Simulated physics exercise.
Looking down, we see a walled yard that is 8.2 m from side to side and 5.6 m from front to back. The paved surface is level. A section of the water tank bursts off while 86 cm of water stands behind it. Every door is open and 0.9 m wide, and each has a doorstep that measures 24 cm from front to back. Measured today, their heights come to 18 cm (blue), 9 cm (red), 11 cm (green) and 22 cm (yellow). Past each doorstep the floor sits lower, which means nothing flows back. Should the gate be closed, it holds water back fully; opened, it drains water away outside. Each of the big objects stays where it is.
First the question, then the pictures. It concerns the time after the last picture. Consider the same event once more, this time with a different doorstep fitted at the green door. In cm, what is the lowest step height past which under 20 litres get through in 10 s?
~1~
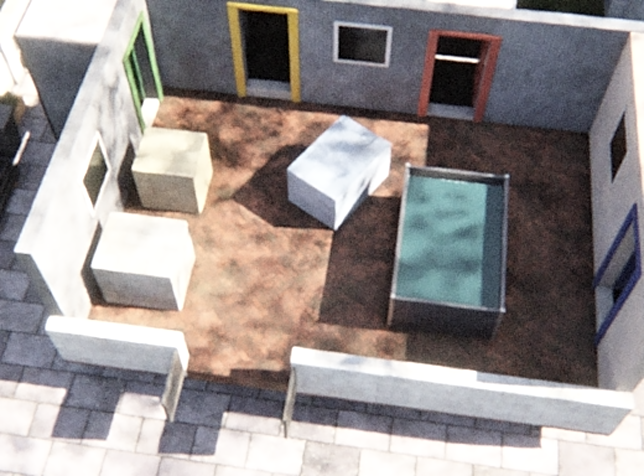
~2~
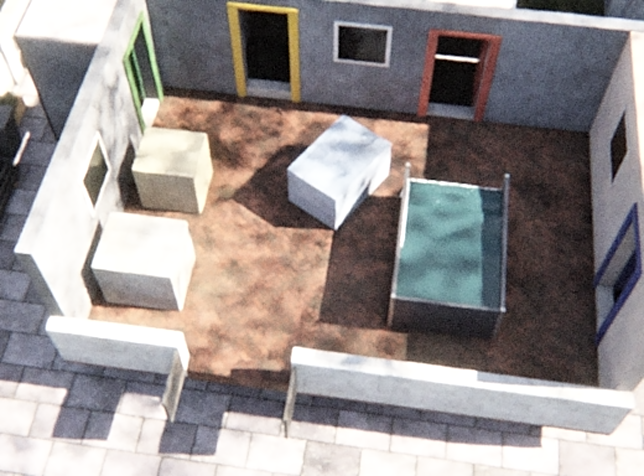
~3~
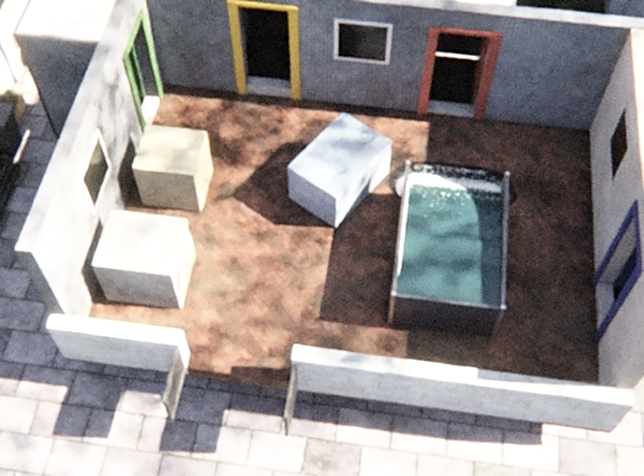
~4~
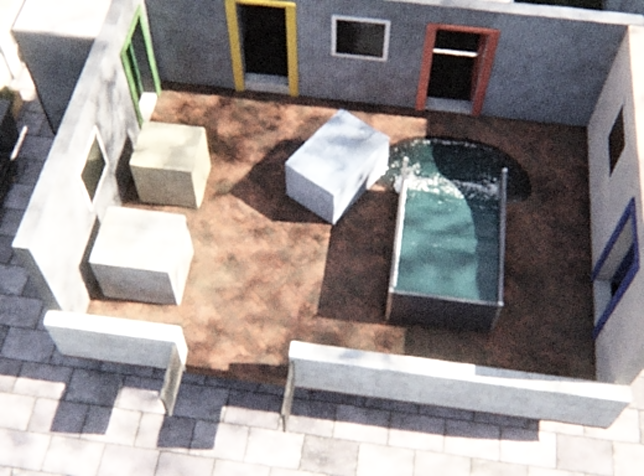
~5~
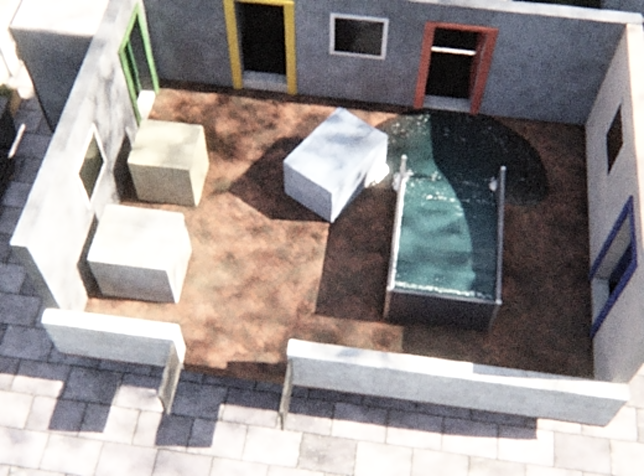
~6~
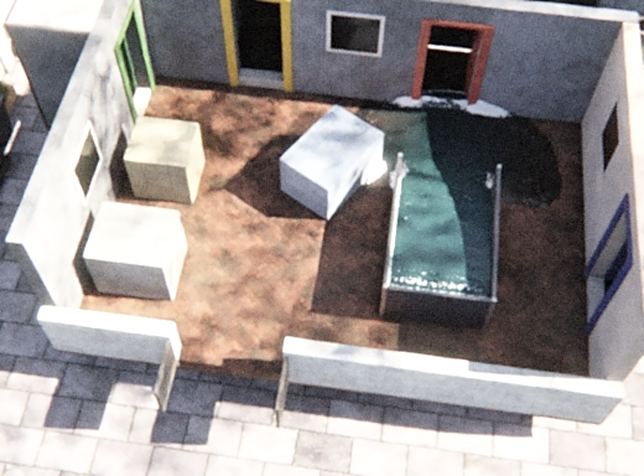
Close to 14 cm is just enough.
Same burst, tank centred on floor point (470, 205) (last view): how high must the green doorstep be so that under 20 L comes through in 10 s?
Roughly 13.5 centimetres.
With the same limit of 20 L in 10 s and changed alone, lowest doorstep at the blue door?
Blue would need about 8.0 cm on its own.
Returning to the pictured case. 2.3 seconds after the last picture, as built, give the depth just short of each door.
Centimetres: Blue = 4, red = 28, green = 19, yellow = 7.
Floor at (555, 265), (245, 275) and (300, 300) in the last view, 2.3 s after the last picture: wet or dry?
One by one: Drenched, clear, clear.
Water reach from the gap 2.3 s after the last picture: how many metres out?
Close to 6.0 metres, I'd say.
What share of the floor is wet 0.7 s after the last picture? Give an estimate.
Wet: Close to 25 %.
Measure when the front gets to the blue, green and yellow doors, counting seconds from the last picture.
Blue at 2.2 s, green at 1.8 s and yellow at 0.8 s.
Then, 0.7 s after the last picture water covers 25 % of the floor, deepest (50 cm) near (577, 123); it has not reached the green door.
Then, 2.3 s after the last picture water covers 50 % of the floor, deepest (36 cm) near (577, 123); 19 cm at the green door, 3 litres in over its 11 cm doorstep.
Then, 9.3 s after the last picture water covers 100 % of the floor, deepest (12 cm) near (76, 321); 8 cm at the green door, 58 litres in over its 11 cm doorstep.
At the green door as built, the water peaked near 19 cm, 2.3 s after the last picture.
With a doorstep of 12 cm, 44 litres would have come in within the 10 s; with 16 cm, 8 litres. So under 20 litres takes about 14 cm.
